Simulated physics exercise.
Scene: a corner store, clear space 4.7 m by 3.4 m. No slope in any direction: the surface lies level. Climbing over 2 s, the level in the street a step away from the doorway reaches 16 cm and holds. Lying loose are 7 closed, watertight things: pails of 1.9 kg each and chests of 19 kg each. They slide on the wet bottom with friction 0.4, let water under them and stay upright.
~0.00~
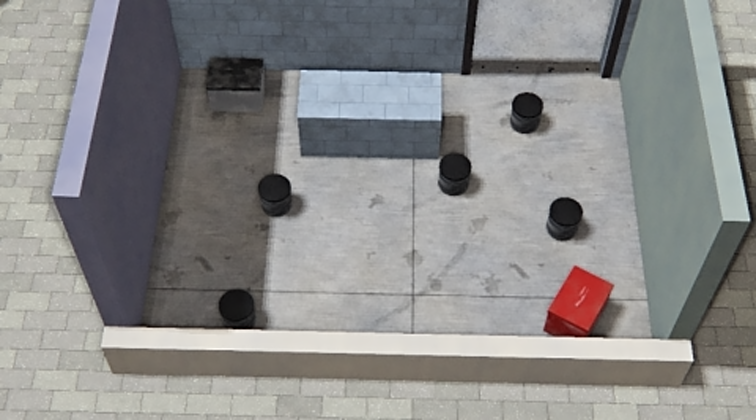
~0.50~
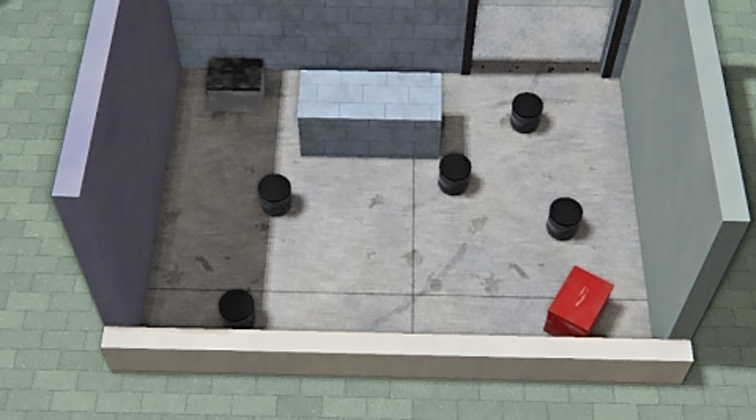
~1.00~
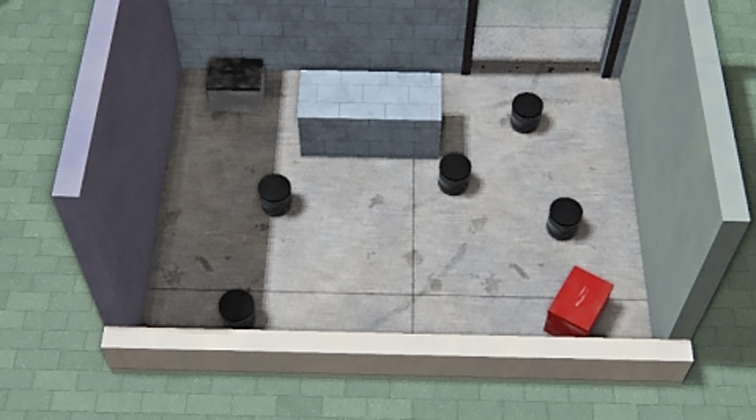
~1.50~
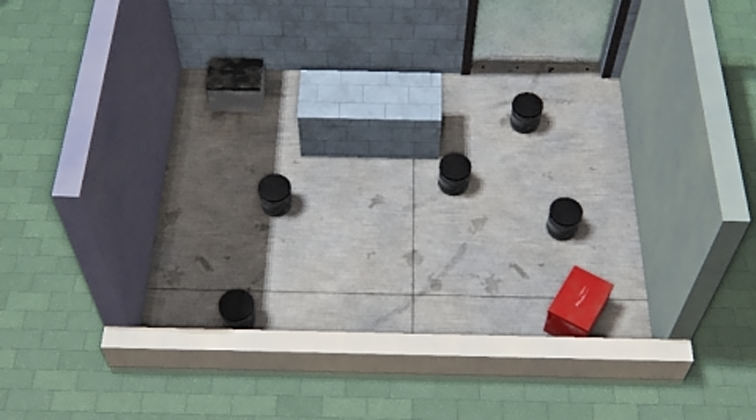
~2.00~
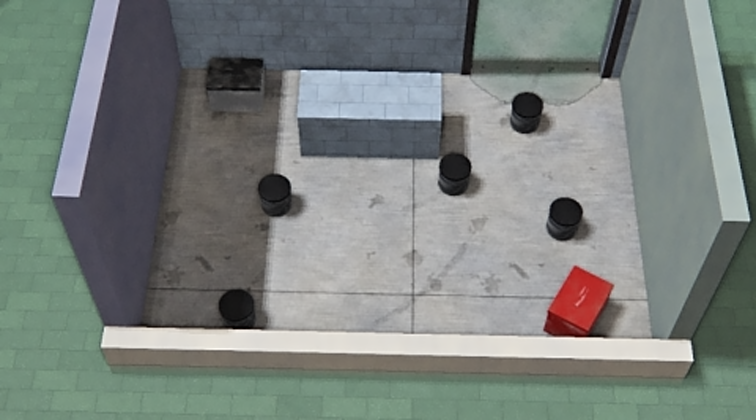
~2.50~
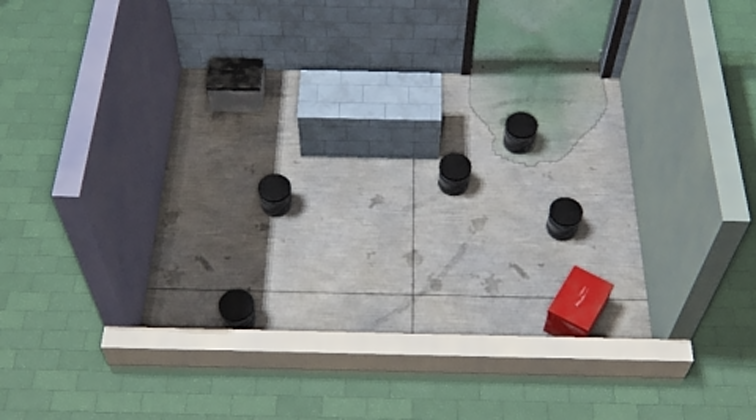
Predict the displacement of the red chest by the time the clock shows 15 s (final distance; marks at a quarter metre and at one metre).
It's set to be hauled off.
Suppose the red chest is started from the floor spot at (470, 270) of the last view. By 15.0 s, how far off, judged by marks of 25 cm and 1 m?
Result: It drifts a great deal.
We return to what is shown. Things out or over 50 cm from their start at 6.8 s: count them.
Result: 4.
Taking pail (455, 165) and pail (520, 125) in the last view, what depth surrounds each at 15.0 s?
9 and 7 cm.
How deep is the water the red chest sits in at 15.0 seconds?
About 12 cm.
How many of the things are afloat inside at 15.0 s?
Just then, the number is 7.
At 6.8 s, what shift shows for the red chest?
I'd put it at around 40 cm.
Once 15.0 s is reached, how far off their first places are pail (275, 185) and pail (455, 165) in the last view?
Respectively 200 and 100 cm.
After 3.5 s the red chest is near (581, 297), 0.0 m from its start, aground; 0 afloat.
After 6.8 s the red chest is near (540, 306), 0.4 m from its start, afloat; 4 afloat.
After 11.0 s the red chest is near (234, 270), 3.1 m from its start, afloat; 6 afloat.
After 15.0 s the red chest is near (251, 100), 3.8 m from its start, afloat; 7 afloat.
